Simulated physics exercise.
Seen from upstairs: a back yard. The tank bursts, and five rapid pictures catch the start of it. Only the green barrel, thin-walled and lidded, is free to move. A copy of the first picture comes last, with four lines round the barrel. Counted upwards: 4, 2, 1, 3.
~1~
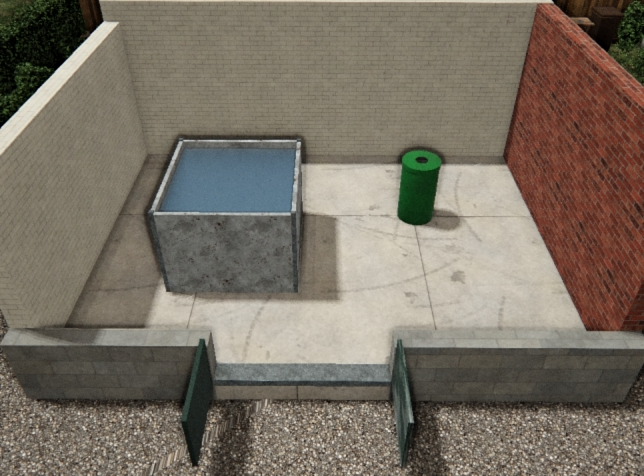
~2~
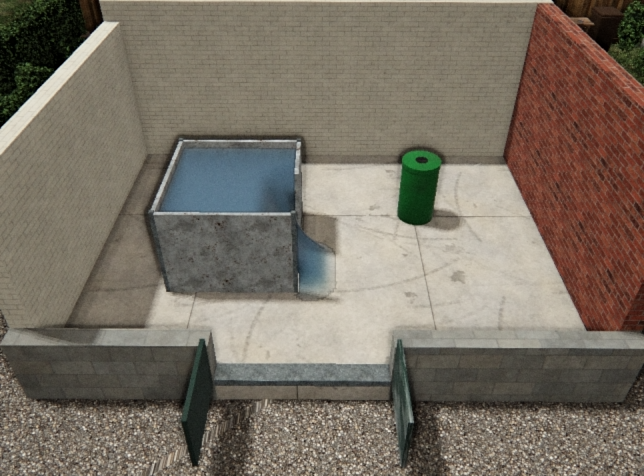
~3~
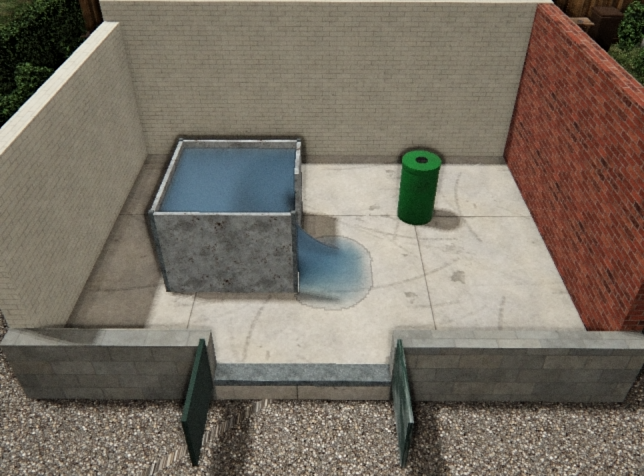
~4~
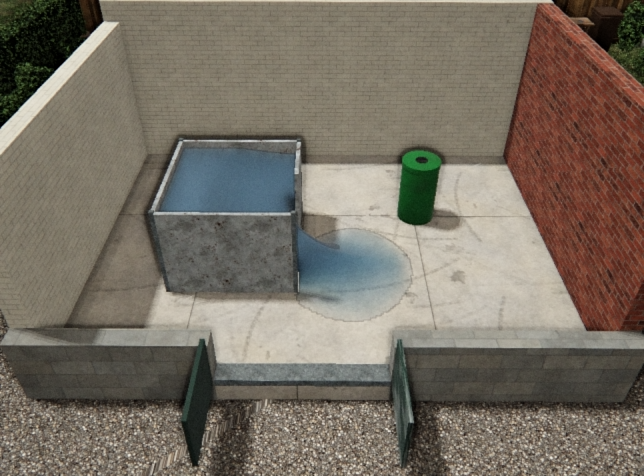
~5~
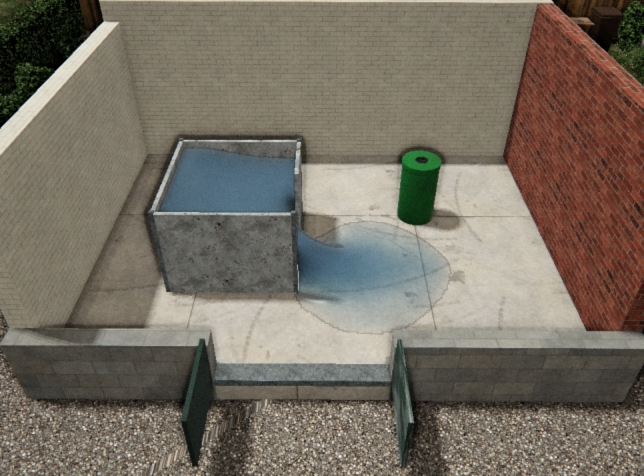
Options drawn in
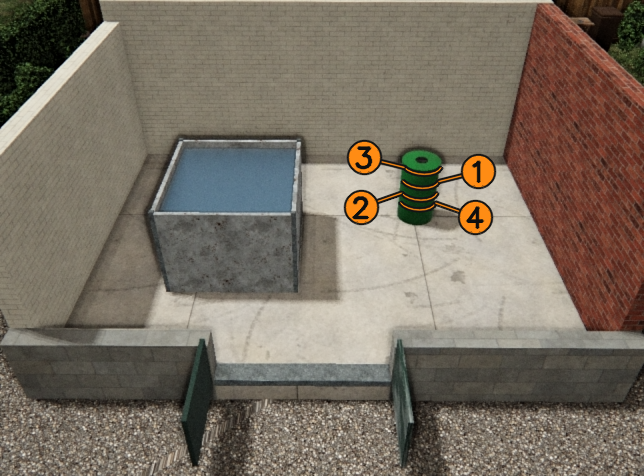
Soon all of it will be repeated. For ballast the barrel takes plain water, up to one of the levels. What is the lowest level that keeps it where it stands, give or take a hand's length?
Go for 4.
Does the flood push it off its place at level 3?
No, not at all.
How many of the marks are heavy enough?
All of them.
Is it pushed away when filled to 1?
No, not at all.
On the marked copy, 1 at (422, 188); 2 at (420, 200); 3 at (424, 174); 4 at (419, 210); from the bottom up 4, 2, 1, 3.
For level 1, it does not move.
For level 2, it does not move.
For level 3, it does not move.
For level 4, it does not move.
